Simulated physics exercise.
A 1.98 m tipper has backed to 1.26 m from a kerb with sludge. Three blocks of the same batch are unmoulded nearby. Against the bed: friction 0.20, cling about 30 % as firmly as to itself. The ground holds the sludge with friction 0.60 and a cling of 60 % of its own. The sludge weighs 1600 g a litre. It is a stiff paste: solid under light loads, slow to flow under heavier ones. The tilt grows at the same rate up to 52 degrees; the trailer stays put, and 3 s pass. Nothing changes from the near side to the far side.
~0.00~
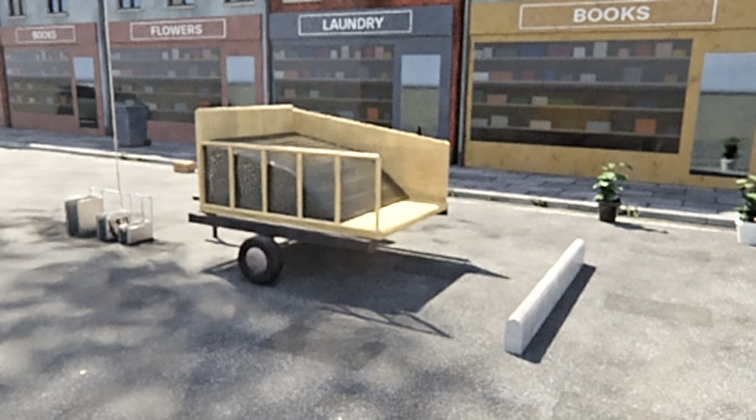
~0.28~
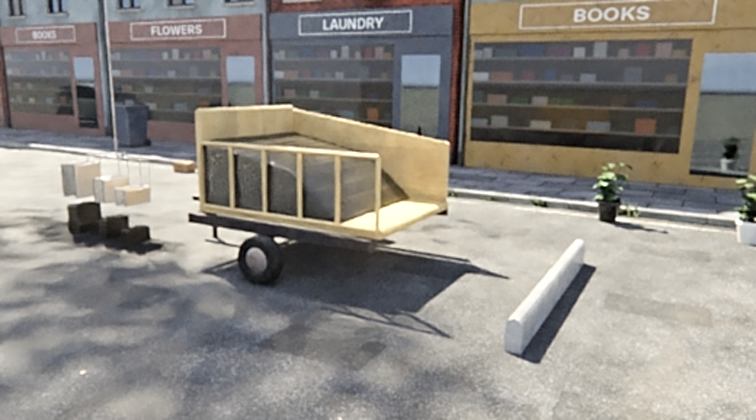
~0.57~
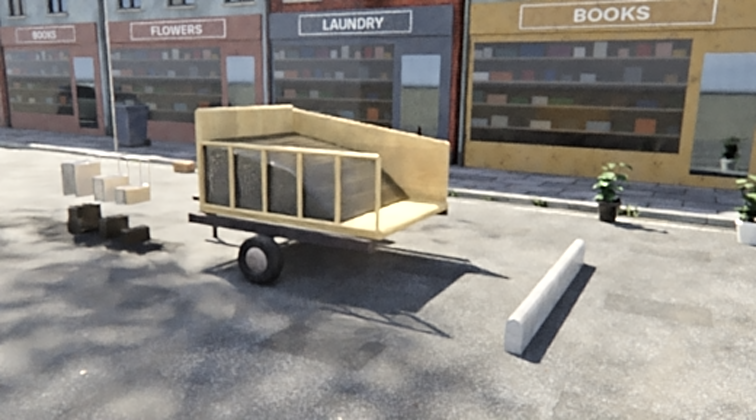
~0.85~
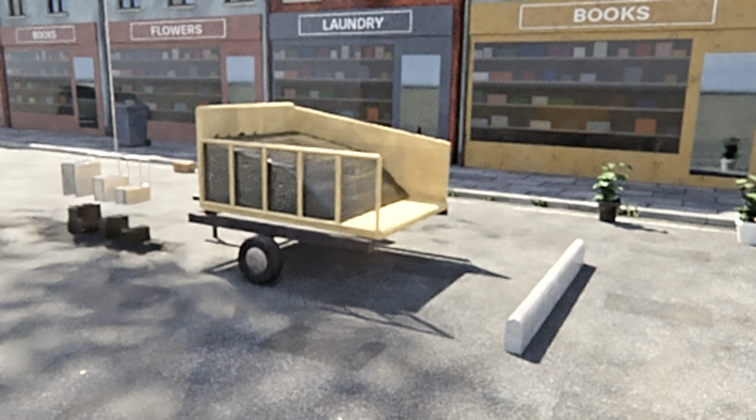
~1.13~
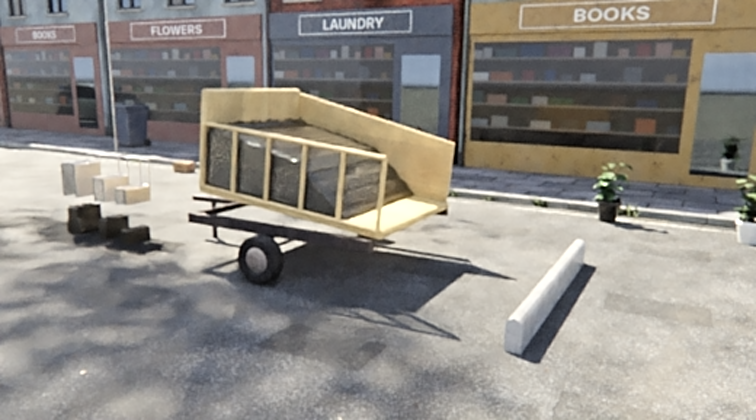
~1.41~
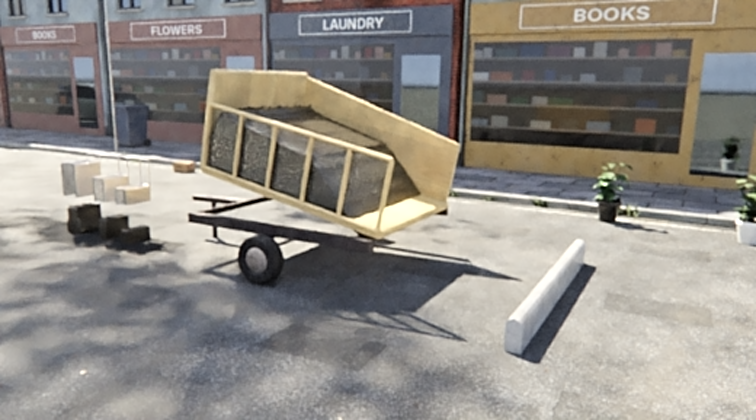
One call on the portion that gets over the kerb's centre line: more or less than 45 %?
Expect less than 45 %.
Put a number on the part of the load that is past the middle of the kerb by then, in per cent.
Some 40 per cent.
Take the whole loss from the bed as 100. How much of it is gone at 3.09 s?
About 100 %.
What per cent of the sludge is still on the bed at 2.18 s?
Near 90 %.
After 2.18 s, the tilt is 27 degrees, 92 % is on the bed and 0 % past the kerb's middle.
After 3.09 s, the tilt is 45 degrees, none is on the bed and 25 % past the kerb's middle.
After 3.99 s, the tilt is 52 degrees, none is on the bed and 39 % past the kerb's middle.
After 4.90 s, the tilt is 52 degrees, none is on the bed and 39 % past the kerb's middle.
After 6.60 s, the tilt is 52 degrees, none is on the bed and 39 % past the kerb's middle.
